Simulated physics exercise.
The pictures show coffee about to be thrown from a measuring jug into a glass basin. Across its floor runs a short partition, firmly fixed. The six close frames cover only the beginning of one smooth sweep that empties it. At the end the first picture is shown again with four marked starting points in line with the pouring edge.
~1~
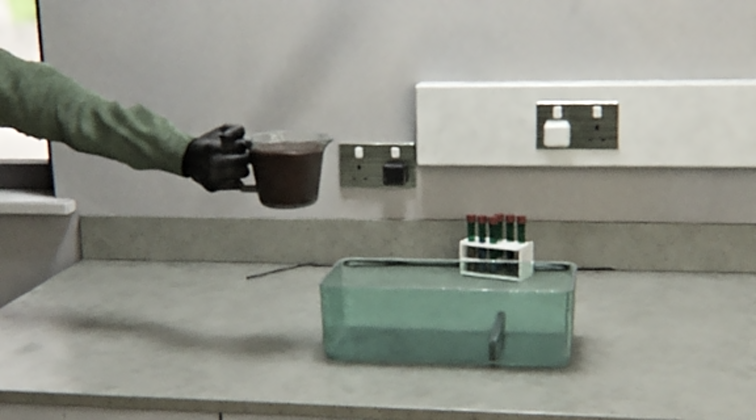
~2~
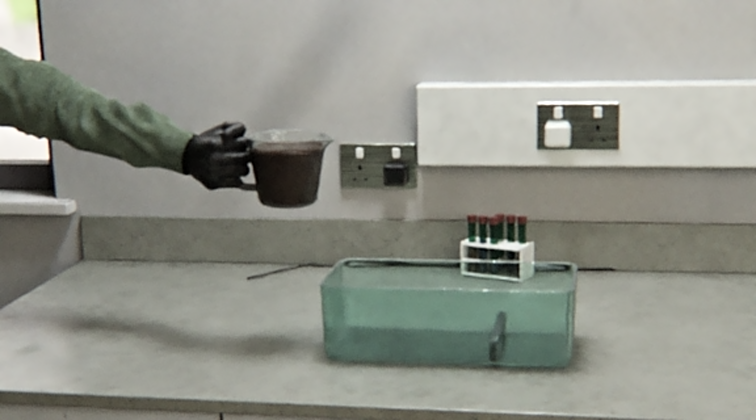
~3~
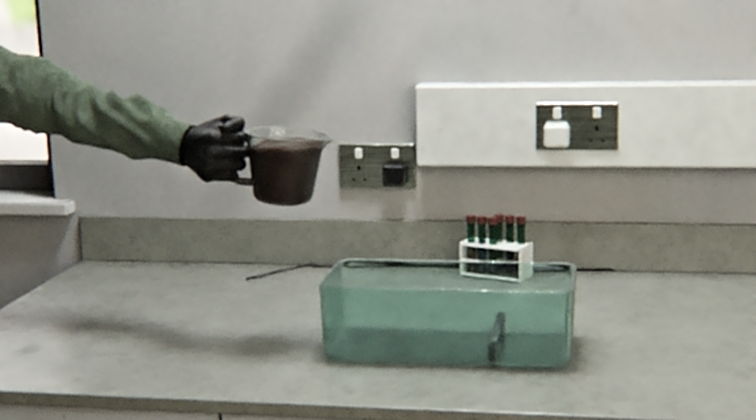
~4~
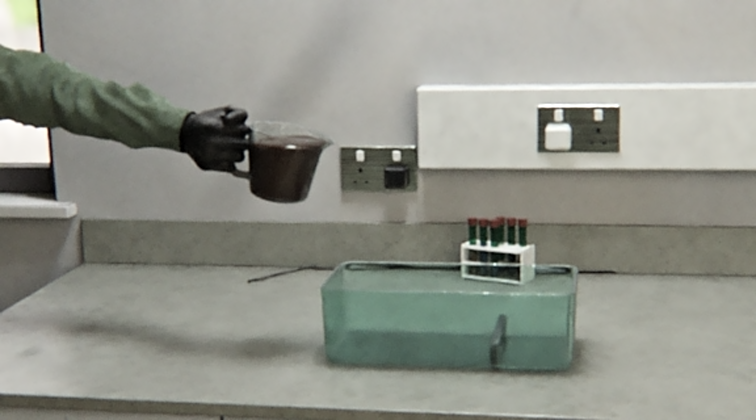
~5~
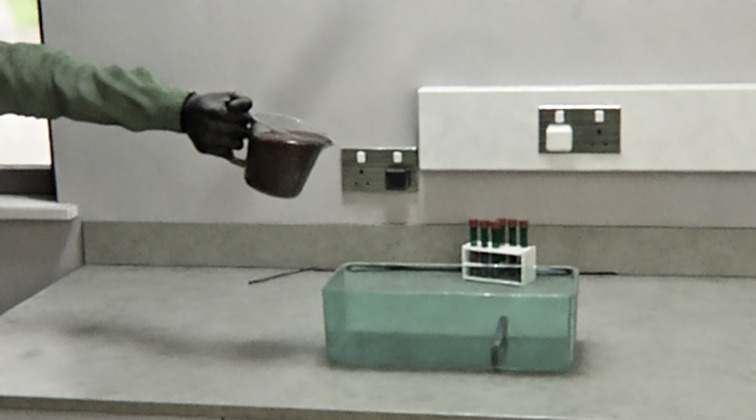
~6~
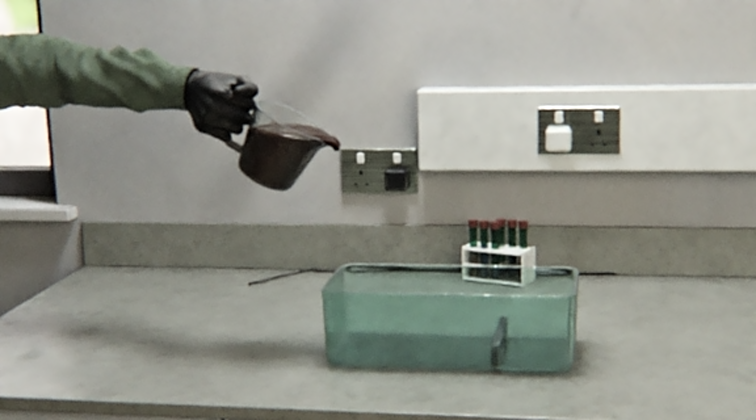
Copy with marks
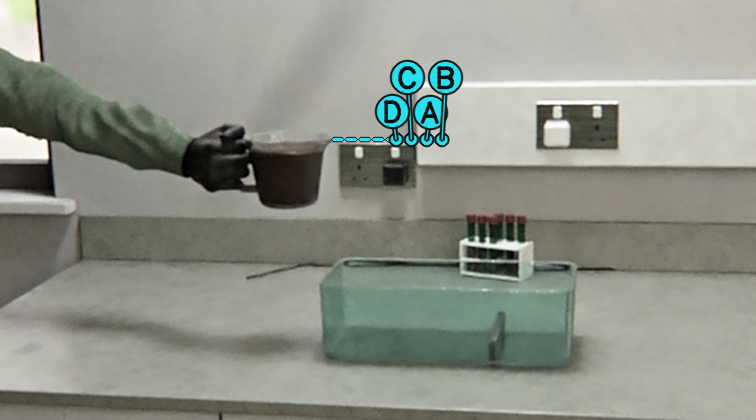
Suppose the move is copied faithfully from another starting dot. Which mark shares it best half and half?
Go for C.
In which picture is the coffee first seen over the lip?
In picture 6.
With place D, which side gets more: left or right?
The left side.
On the marked copy, A at (426, 139); B at (442, 139); C at (411, 139); D at (396, 139).
With A, about 27 % ends left of the wall and 68 % right of it; 4 % is lost outside.
With B, about 28 % ends left of the wall and 67 % right of it; 5 % is lost outside.
With C, about 49 % ends left of the wall and 48 % right of it; 3 % is lost outside.
With D, about 83 % ends left of the wall and 13 % right of it; 5 % is lost outside.
